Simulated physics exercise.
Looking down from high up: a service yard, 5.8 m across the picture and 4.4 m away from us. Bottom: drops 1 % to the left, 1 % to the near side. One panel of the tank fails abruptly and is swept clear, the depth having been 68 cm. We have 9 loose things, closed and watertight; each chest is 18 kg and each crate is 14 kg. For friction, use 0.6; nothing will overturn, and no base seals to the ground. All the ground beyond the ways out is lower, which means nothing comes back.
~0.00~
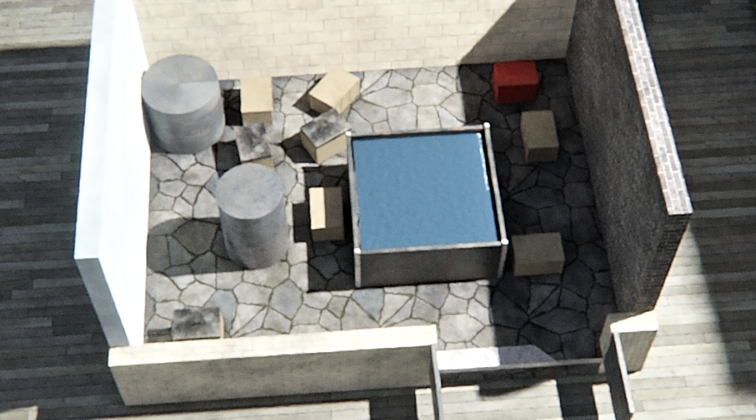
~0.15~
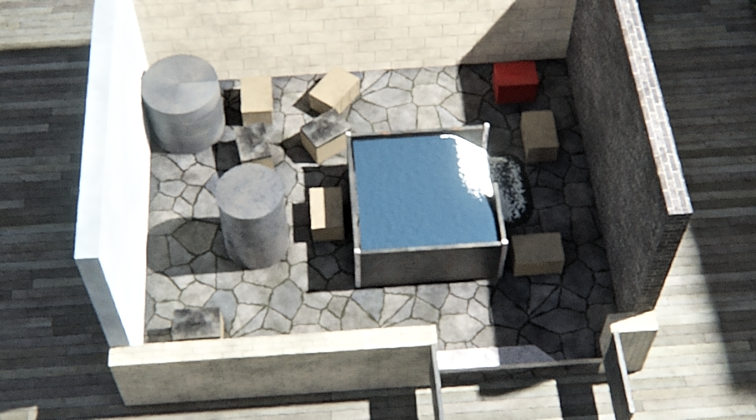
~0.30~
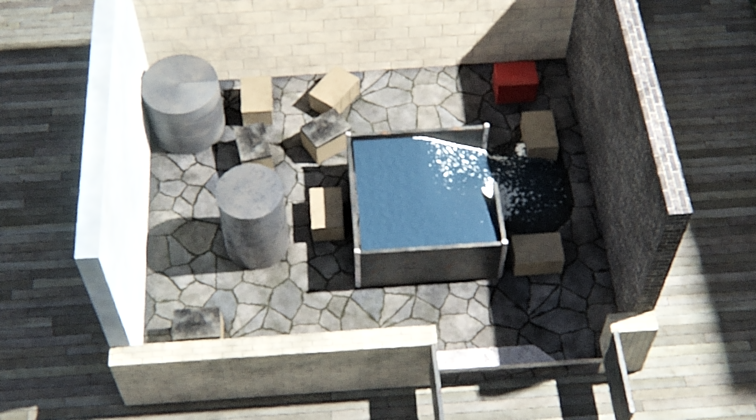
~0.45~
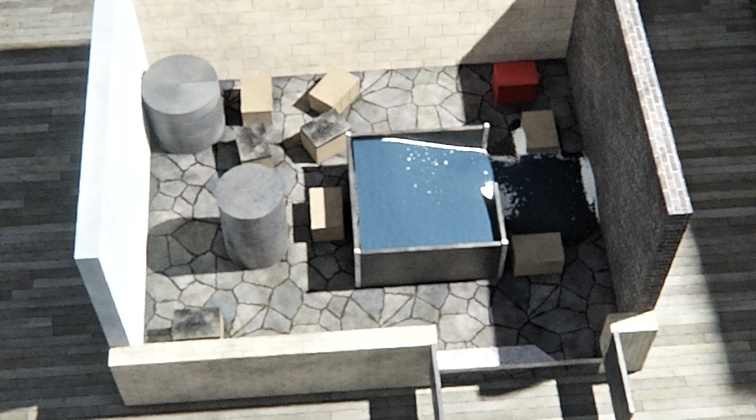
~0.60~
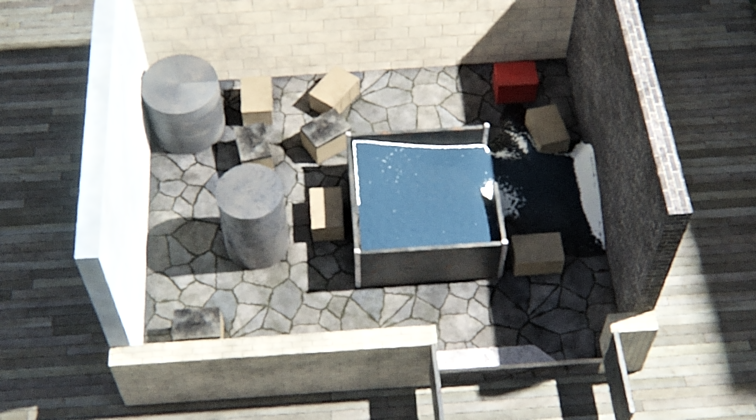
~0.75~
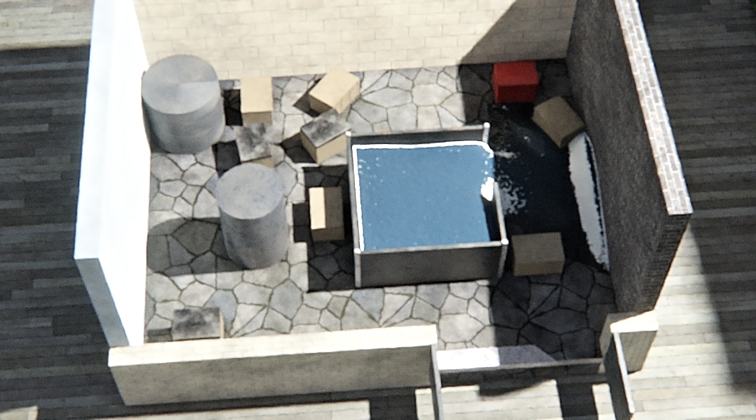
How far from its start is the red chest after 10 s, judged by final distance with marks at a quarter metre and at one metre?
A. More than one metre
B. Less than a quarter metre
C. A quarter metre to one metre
(A) More than one metre.
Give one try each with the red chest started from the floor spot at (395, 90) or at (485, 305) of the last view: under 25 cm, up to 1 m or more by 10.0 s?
Results, in order: Borne far off, then essentially stationary.
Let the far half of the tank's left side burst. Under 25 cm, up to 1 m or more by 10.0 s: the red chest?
The red chest remains where it was.
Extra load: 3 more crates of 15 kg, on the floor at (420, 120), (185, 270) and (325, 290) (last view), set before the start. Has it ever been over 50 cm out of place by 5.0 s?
First outside the limit, then inside the limit, then inside the limit.
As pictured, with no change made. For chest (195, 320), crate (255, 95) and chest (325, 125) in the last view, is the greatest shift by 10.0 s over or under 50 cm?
The first never reached the threshold, the second topped the threshold, and the third topped the threshold.
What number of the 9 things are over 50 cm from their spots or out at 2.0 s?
By then the count is 2.
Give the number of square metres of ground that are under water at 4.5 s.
Wet area: Approx. 17 m2.
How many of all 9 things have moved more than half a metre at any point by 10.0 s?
I count 7 of them.
After 2.0 s the red chest is near (475, 70), 0.6 m from its start, aground; 0 of 9 are out; 1 afloat.
After 4.5 s the red chest is near (298, 116), 3.0 m from its start, afloat; 0 of 9 are out; 4 afloat.
After 7.0 s the red chest is near (286, 147), 3.3 m from its start, afloat; 0 of 9 are out; 4 afloat.
After 10.0 s the red chest is near (201, 156), 4.3 m from its start, afloat; 0 of 9 are out; 4 afloat.
